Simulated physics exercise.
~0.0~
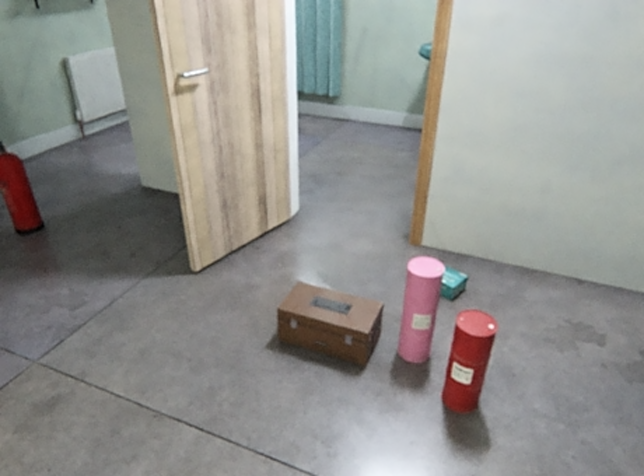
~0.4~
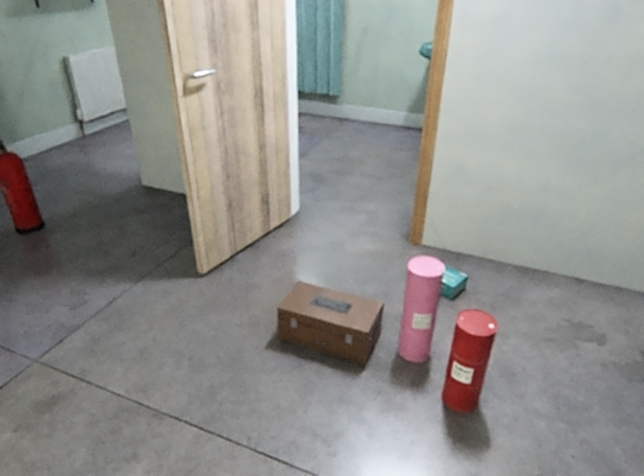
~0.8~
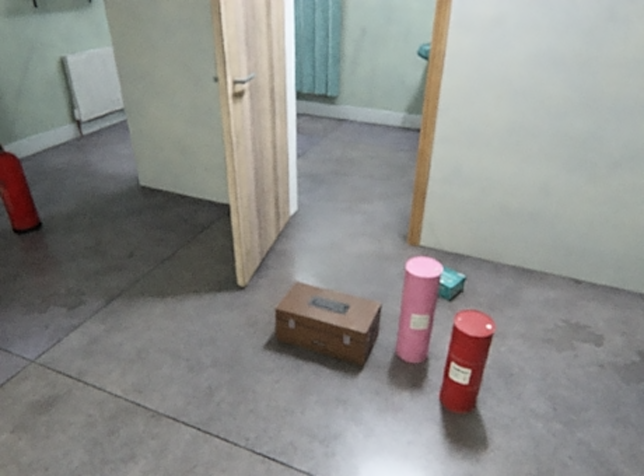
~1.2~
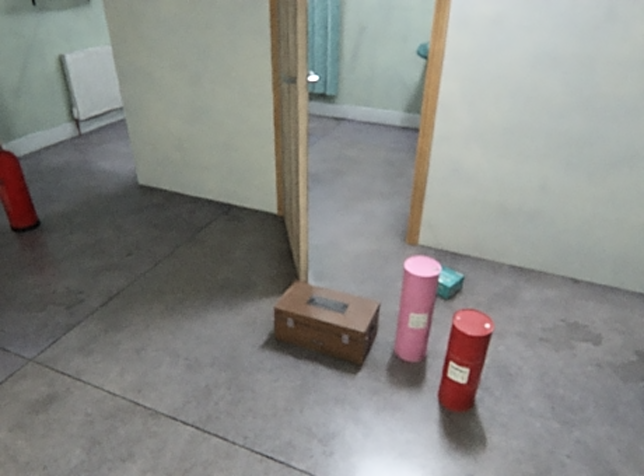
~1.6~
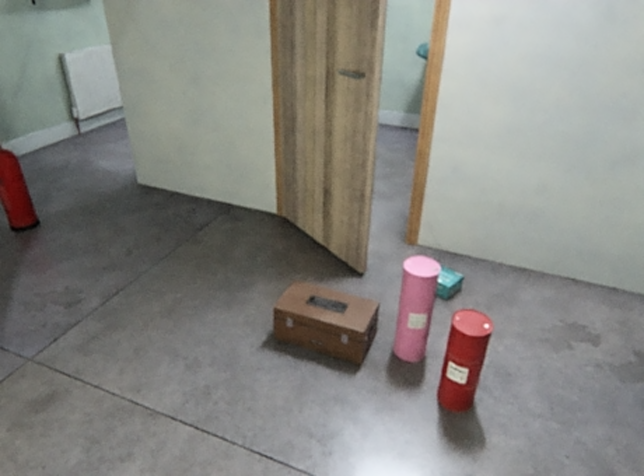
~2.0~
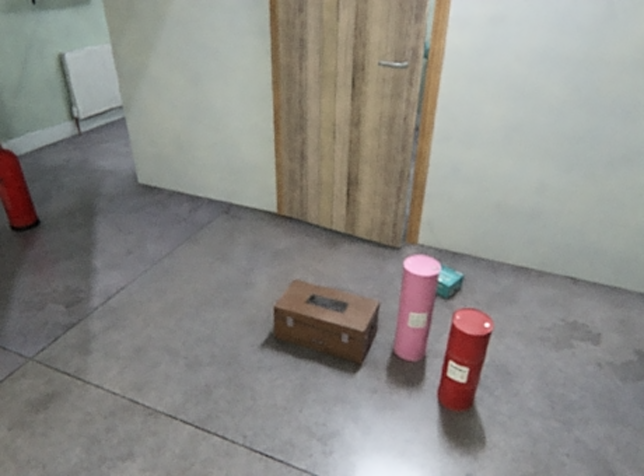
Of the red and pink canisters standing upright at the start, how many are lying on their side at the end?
None of them are; both the red canister and the pink canister are still standing upright at the end.
